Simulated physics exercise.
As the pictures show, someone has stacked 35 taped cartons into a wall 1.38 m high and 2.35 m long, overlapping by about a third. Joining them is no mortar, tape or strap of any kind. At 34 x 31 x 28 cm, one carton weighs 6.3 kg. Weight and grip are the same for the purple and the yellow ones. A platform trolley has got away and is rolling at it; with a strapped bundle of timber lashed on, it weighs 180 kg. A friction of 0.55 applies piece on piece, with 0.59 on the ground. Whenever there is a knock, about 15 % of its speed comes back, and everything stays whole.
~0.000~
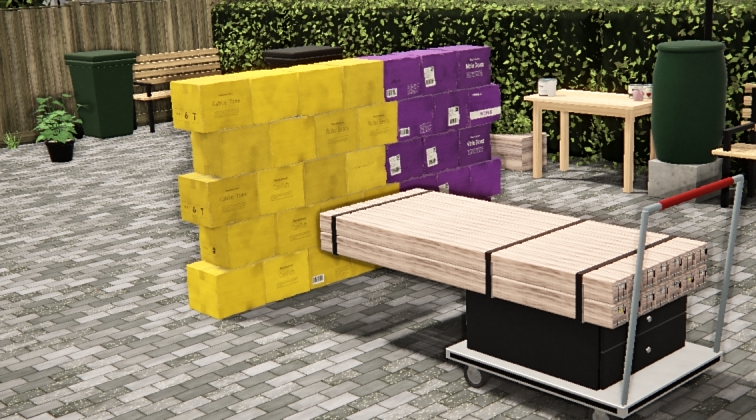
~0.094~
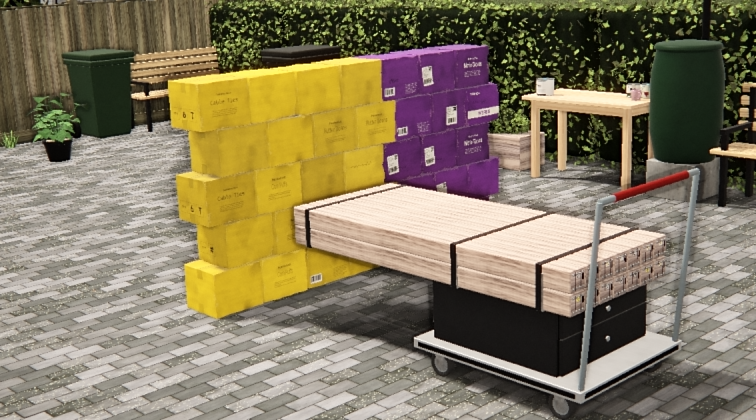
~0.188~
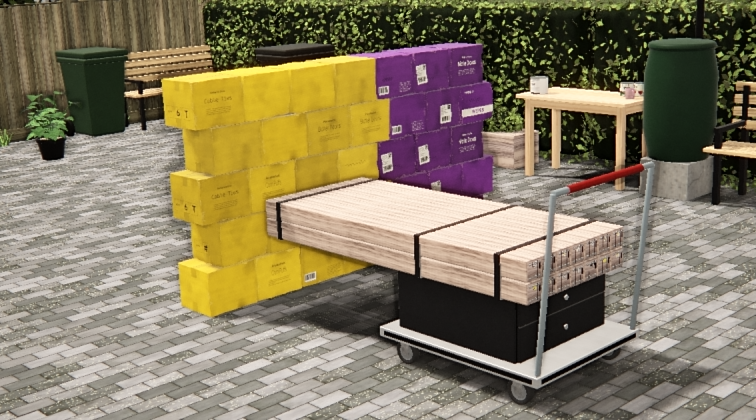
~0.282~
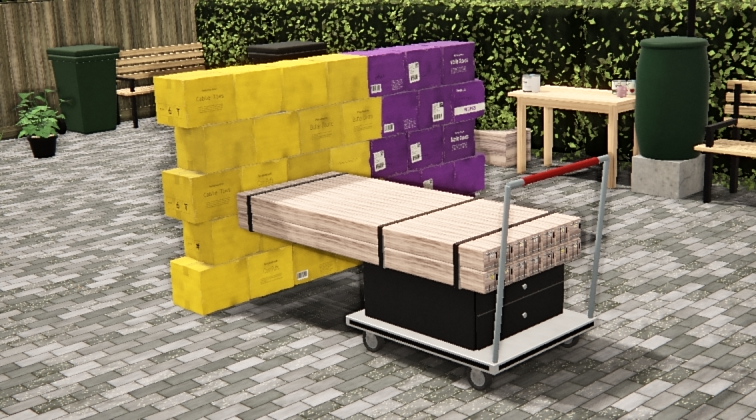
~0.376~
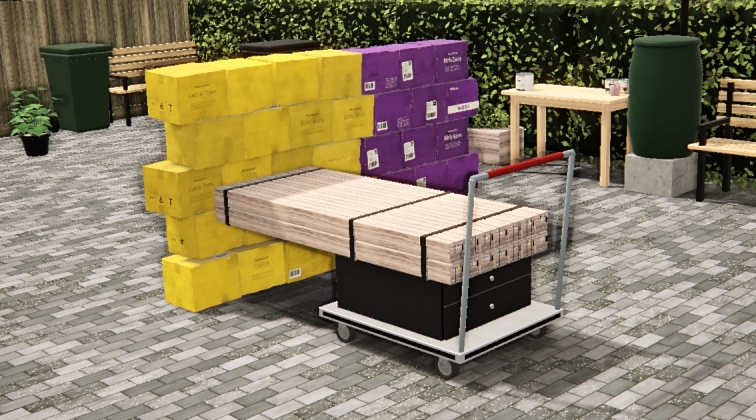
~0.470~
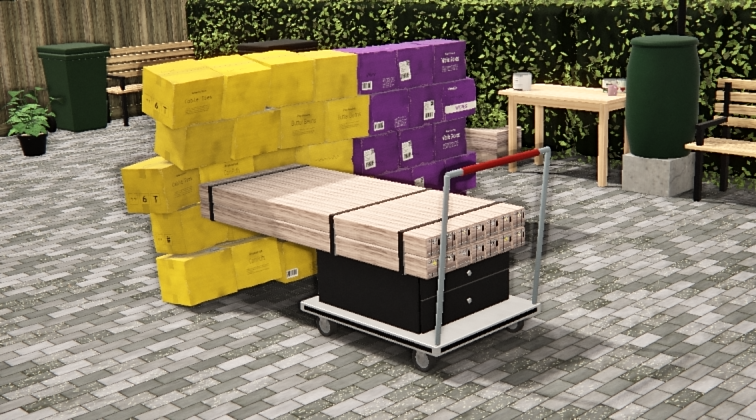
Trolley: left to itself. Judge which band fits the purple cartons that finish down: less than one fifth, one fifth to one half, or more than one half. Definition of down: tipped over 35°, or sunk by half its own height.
The band is less than one fifth.
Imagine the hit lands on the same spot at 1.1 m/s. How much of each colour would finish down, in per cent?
Result - yellow: 80%; purple: 10%.
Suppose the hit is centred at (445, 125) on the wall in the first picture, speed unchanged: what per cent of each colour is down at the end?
You'd end up with yellow at 10 and purple at 90 percent down.
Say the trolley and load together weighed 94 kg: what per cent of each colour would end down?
Yellow 80, purple 10 %.
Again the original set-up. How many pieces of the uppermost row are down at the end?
From the top row, the count is 5.
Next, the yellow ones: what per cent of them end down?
Yellow share down - 80 in a hundred.
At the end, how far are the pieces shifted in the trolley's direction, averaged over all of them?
It comes out to something like 50 centimetres.
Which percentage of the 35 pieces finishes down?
50 %.
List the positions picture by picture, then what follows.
In the first picture (each place is the centre of the face we see best; the camera pans a little), load (326, 226) 67 cm short of the wall; top purple carton (475, 68); top yellow carton (322, 91); all as stacked.
Load (300, 219) 47 cm short of the wall; top purple carton (473, 67), in the second picture.
Load (272, 212) 27 cm short of the wall; top purple carton (467, 66), in the third picture.
Load (243, 205) 7 cm short of the wall; top purple carton (459, 64), in the fourth picture.
Load (220, 199) 9 cm into the wall's line; top purple carton (453, 62); top yellow carton (298, 82) moved 29 mm; steepest lean 4°, the carton at (203, 97); 13 have shifted, in the fifth picture.
Load (205, 195) 22 cm into the wall's line; top purple carton (451, 62); top yellow carton (292, 84) tilted 9°; steepest lean 15°, the carton at (199, 103); 17 have shifted, in the sixth picture.
By 0.62 s, load 40 cm past the wall's line, still rolling; none of the 15 purple cartons down (3 of 35 in all colours); top purple carton unmoved; top yellow carton tilted 17°.
By 0.90 s, load 71 cm past the wall's line, still rolling; none of the 15 purple cartons down (10 of 35 in all colours); top purple carton unmoved; top yellow carton tilted 24°.
By 1.46 s, load 1.19 m past the wall's line, still rolling; none of the 15 purple cartons down (13 of 35 in all colours); top purple carton unmoved; top yellow carton on its side.
By 2.20 s, load 1.42 m past the wall's line, still rolling; 1 of the 15 purple cartons down (17 of 35 in all colours); top purple carton unmoved; top yellow carton tilted 45°, 1.02 m lower.
When it is over (3.1 s), load 1.41 m past the wall's line, stopped; 1 of the 15 purple cartons down (17 of 35 in all colours); top purple carton unmoved; top yellow carton 1.10 m lower. That is 7 per cent. In pixels of the last frame, middles, top purple carton near (435, 61), top yellow carton near (42, 232).
